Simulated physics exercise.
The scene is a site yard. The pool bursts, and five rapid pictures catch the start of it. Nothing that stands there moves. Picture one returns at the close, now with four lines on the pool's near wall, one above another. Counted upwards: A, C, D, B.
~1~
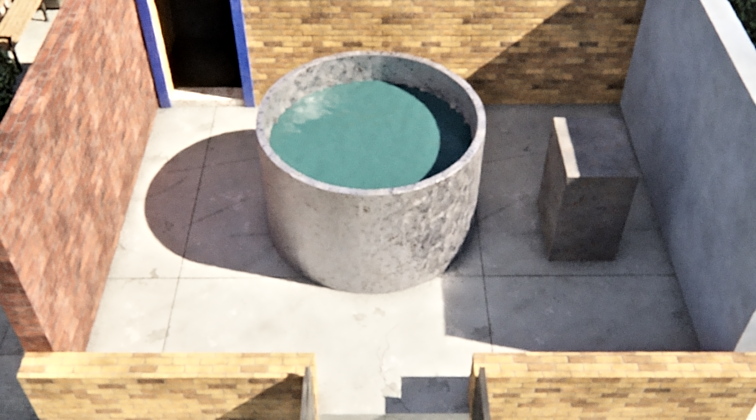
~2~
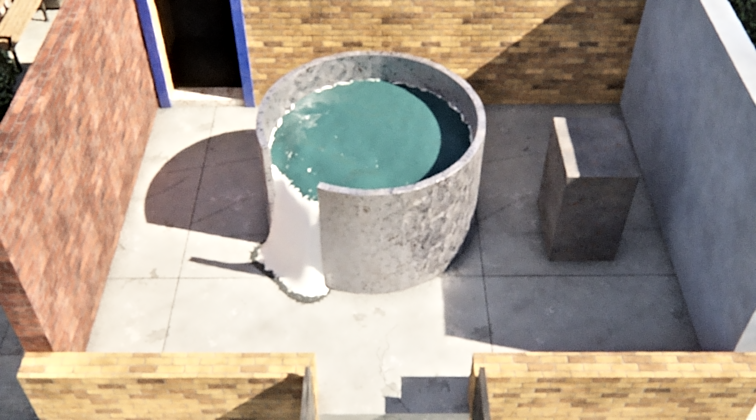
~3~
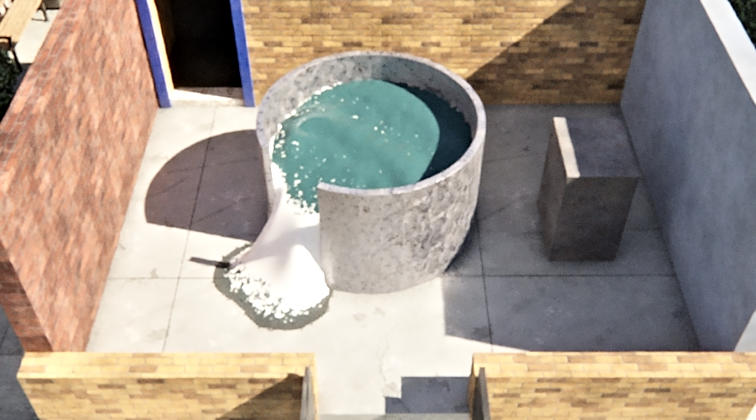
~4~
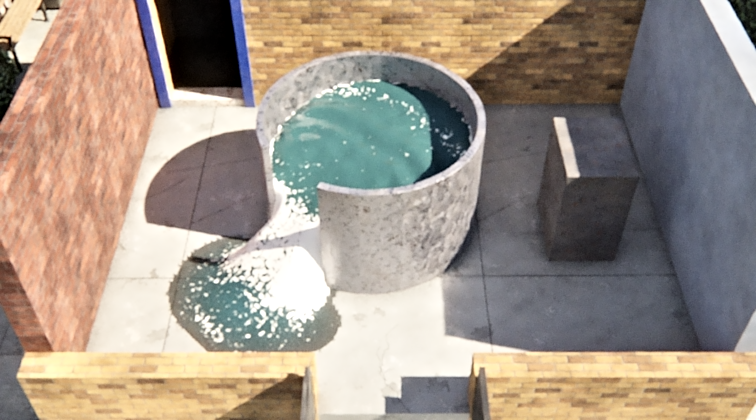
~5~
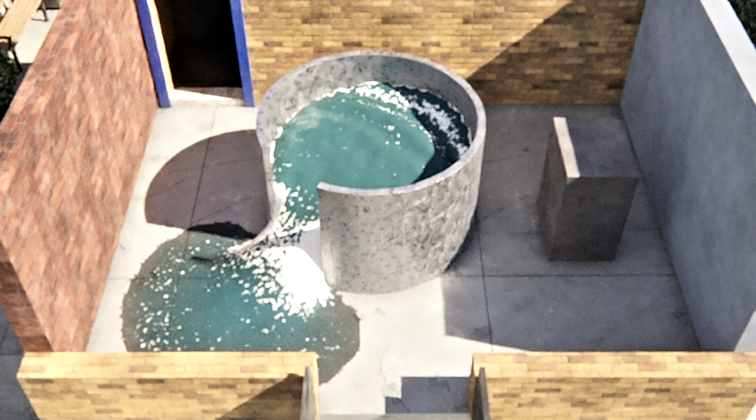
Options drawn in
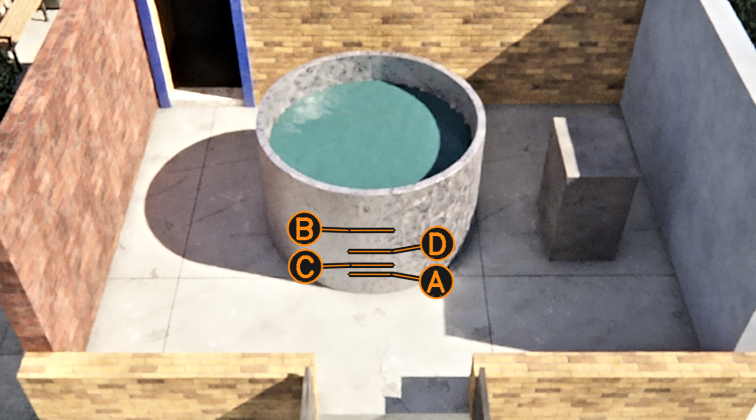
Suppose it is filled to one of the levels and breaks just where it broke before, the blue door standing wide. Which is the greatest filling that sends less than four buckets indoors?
That is level C.
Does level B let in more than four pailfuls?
Yes.
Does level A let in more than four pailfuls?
No.
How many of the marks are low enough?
Two of the four.
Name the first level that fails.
That would be D.
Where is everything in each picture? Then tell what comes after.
The first frame shows water in the pool at rest, its middle at (371, 142); foot of the blue doorway at (209, 106); open gate at (394, 349).
The second frame shows front seen at (265, 245), 1 % of the ground wet.
The third frame shows front seen at (223, 283), 4 % of the ground wet.
The fourth frame shows front seen at (177, 298), 9 % of the ground wet.
The fifth frame shows front seen at (131, 308), 17 % of the ground wet.
On the marked copy, A at (371, 274); B at (370, 230); C at (371, 265); D at (371, 251); from the bottom up A, C, D, B.
Choosing A, nothing gets over.
Choosing B, dozens of bucketfuls pour in.
Choosing C, a bucket or two gets in.
Choosing D, about 10 bucketfuls get in.
